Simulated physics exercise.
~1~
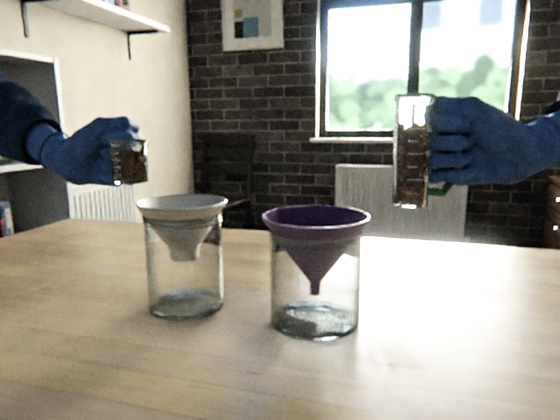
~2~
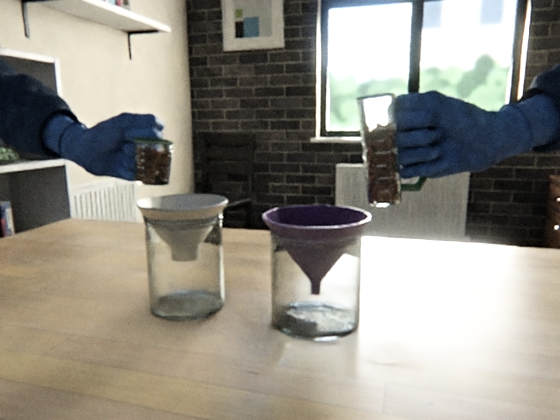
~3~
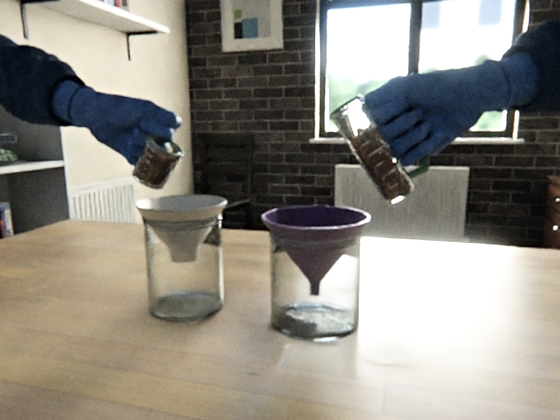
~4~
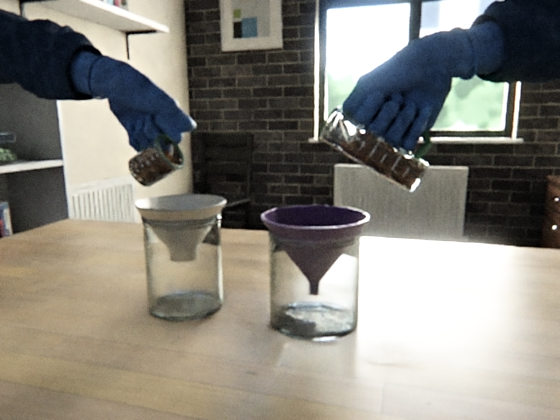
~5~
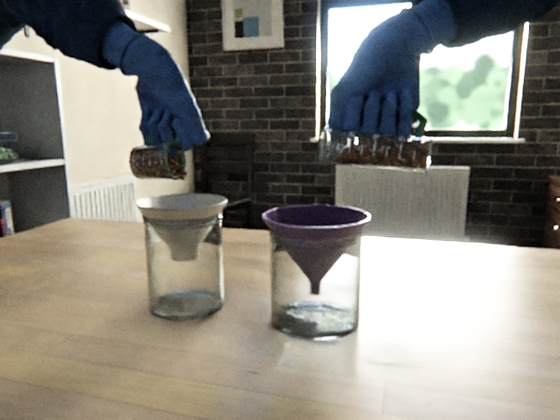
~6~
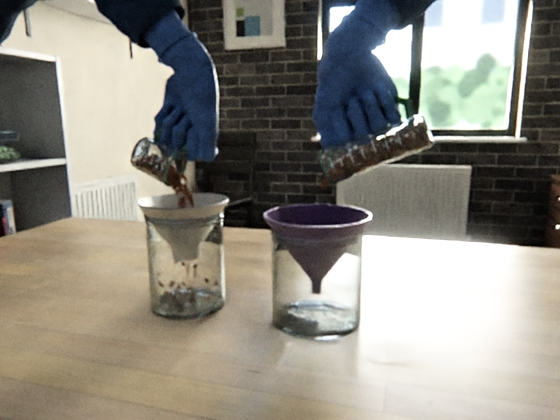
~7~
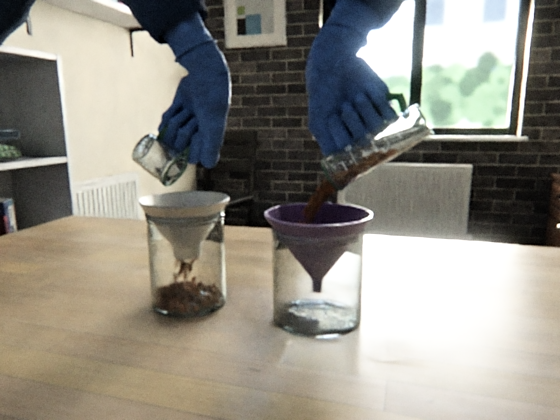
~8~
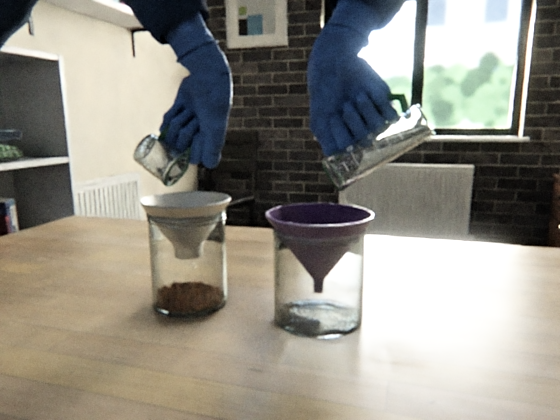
On a wooden table in a room with a dark brick wall, two blue-gloved hands tip glass cups of brown pieces over funnels set in jars; the left load drops through into its jar, while the right load stays in the purple funnel, leaving no brown pieces below.
